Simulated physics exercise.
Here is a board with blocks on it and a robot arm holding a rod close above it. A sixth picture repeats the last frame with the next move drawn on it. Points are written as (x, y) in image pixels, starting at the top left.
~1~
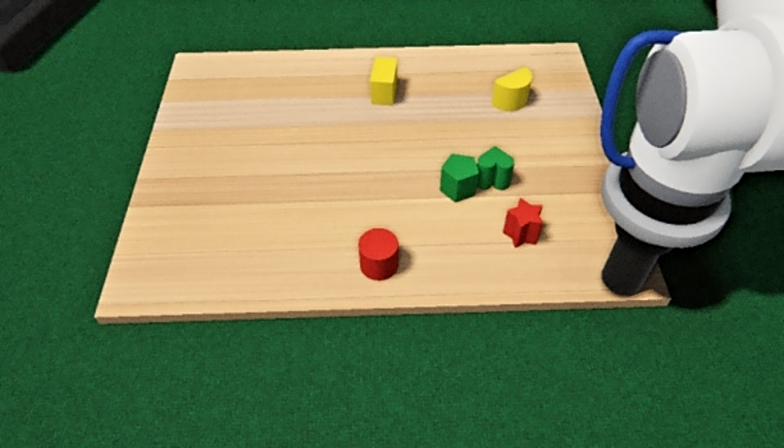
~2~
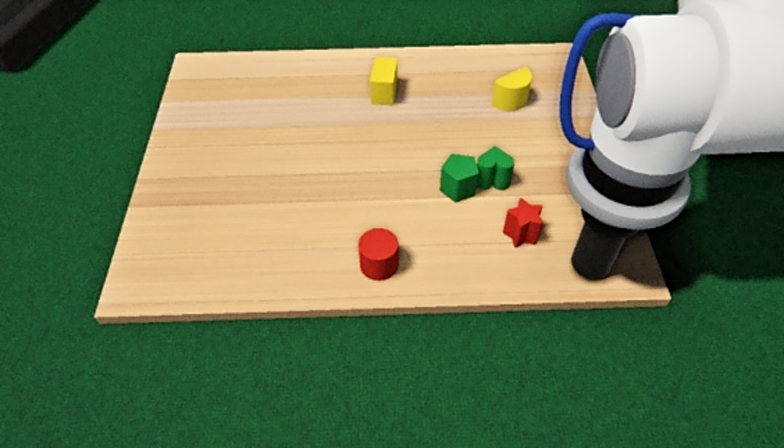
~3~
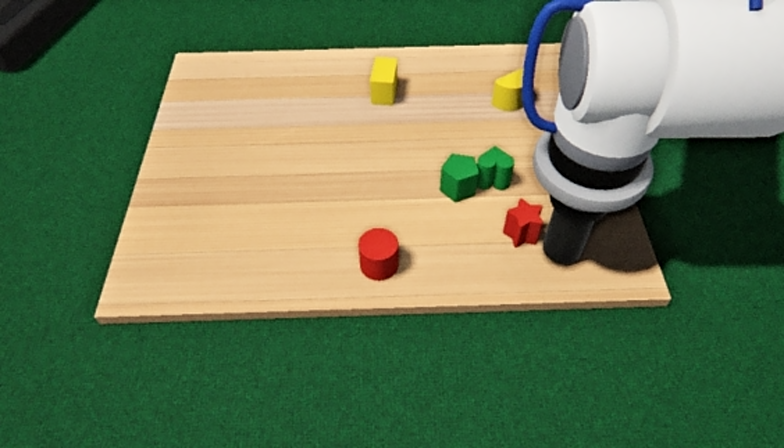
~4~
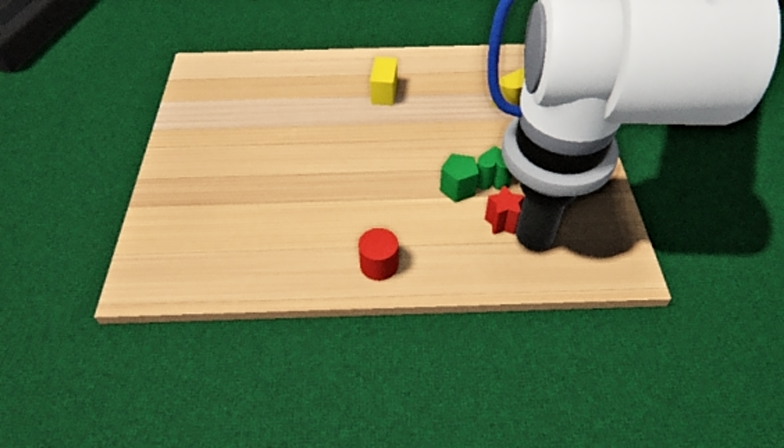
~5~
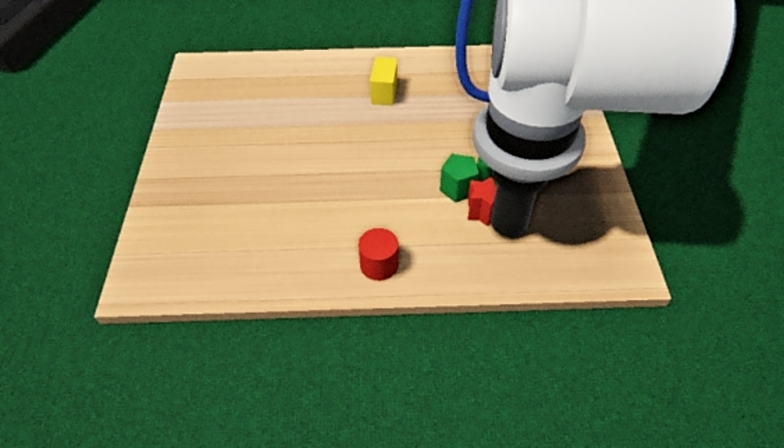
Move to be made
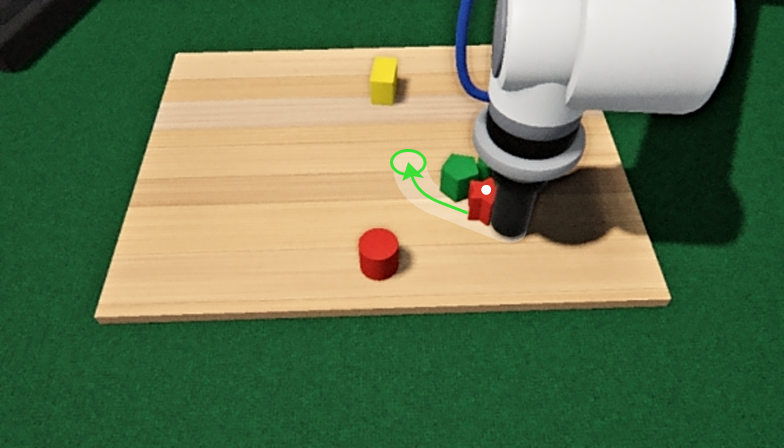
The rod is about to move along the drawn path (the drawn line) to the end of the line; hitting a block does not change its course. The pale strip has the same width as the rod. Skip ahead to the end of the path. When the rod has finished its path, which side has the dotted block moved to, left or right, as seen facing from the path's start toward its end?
The answer is left: Facing from the path's start to its end, that's where the dotted block shifts.
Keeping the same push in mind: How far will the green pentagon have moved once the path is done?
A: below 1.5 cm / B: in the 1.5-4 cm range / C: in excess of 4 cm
Correct choice: C.
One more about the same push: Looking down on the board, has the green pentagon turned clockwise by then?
Yes - that is the case.
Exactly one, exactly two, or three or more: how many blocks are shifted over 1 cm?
Of all the blocks, two travel more than a centimetre.
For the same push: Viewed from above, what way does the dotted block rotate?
Counterclockwise from above.
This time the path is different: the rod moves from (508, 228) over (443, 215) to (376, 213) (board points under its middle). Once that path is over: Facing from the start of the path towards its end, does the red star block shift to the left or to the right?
It is pushed towards the right-hand side.
Path on the board, from (508, 228) through (464, 211) and (423, 193) to (408, 162); the dot is on the red star block.
The first path, step by step. One third of the way, rod at (464, 206); green pentagon at (441, 149), turned 60° clockwise; red star block at (442, 173).
Two thirds of the way, rod at (423, 187); green pentagon at (432, 140), turned 110° clockwise; red star block at (401, 155).
At the end, rod at (408, 157); green pentagon at (437, 128), turned 160° clockwise; red star block at (379, 136), turned 35° anticlockwise; green heart in place.
